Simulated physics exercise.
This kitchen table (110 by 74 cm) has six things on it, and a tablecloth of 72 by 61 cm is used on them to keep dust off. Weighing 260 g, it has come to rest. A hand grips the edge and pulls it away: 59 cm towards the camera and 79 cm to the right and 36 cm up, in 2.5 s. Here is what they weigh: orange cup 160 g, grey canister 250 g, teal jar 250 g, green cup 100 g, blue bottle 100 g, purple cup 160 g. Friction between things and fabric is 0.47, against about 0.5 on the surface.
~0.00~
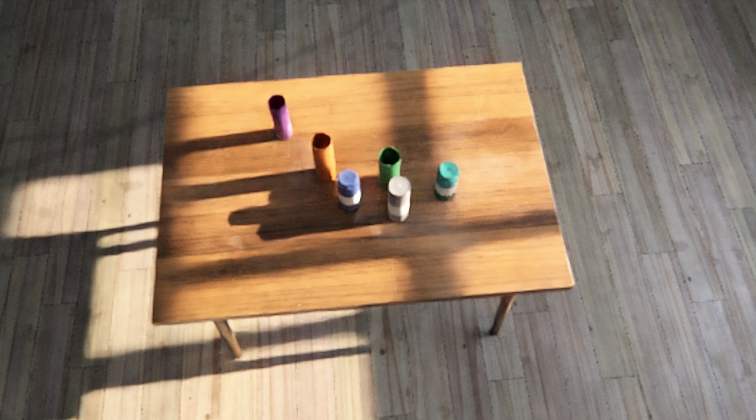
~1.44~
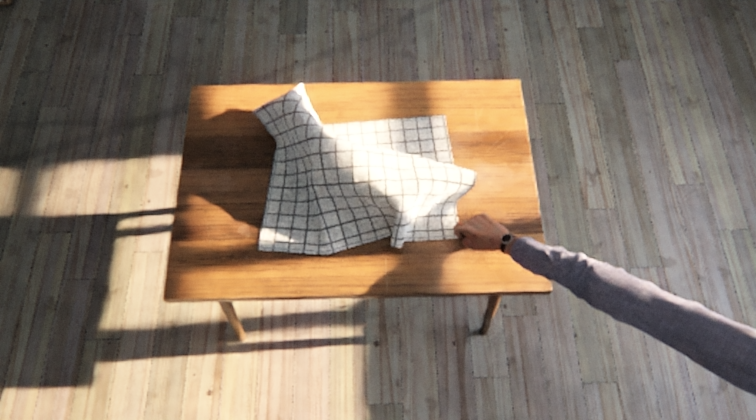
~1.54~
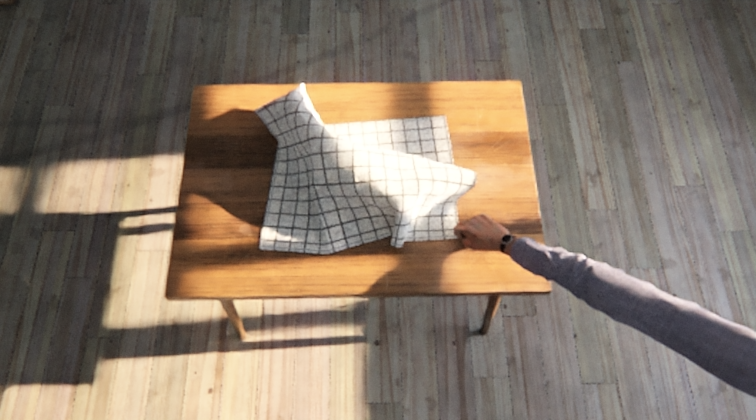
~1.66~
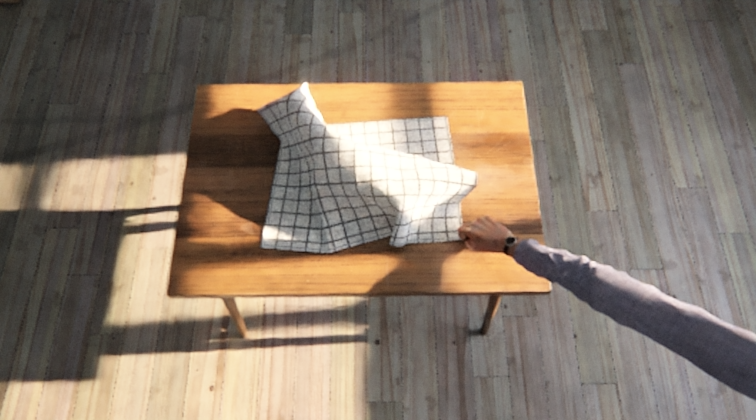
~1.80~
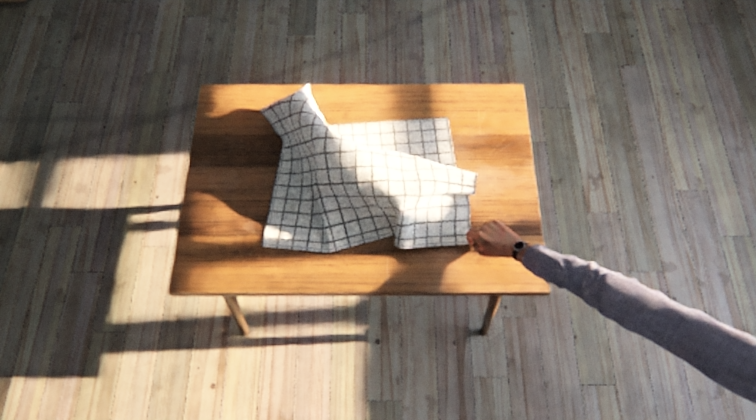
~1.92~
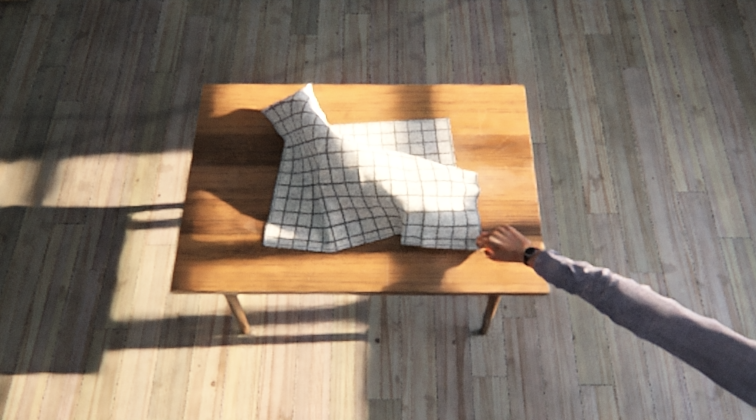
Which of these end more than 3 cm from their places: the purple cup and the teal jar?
In the end the purple cup is displaced, the teal jar is displaced.
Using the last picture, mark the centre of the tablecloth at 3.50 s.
Roughly at (652, 329) in the last picture.
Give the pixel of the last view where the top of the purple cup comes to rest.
The top ends up close to (335, 137) in the last picture.
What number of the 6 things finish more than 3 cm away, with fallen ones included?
Counting them up, I get 6.
By 2.4 s, middle of the tablecloth at (429, 181); purple cup on its side, 10 cm off its start, orange cup on its side, 12 cm off its start, grey canister on its side, 11 cm off its start.
By 3.0 s, middle of the tablecloth at (521, 249); purple cup on its side, 10 cm off its start, teal jar on its side, 10 cm off its start, orange cup on its side, 22 cm off its start.
By 3.5 s, middle of the tablecloth at (652, 329); teal jar on its side, 22 cm off its start at (511, 213), purple cup on its side, 11 cm off its start at (332, 140), orange cup on its side, 30 cm off its start at (405, 229).
By 4.0 s, middle of the tablecloth at a place out of view; teal jar on its side, 33 cm off its start, purple cup on its side, 11 cm off its start, orange cup on its side, 36 cm off its start.
By 4.8 s, middle of the tablecloth at (699, 411); teal jar over the edge, purple cup on its side, 11 cm off its start at (335, 137), orange cup on its side, 44 cm off its start at (430, 271), blue bottle on its side, 42 cm off its start at (447, 297).
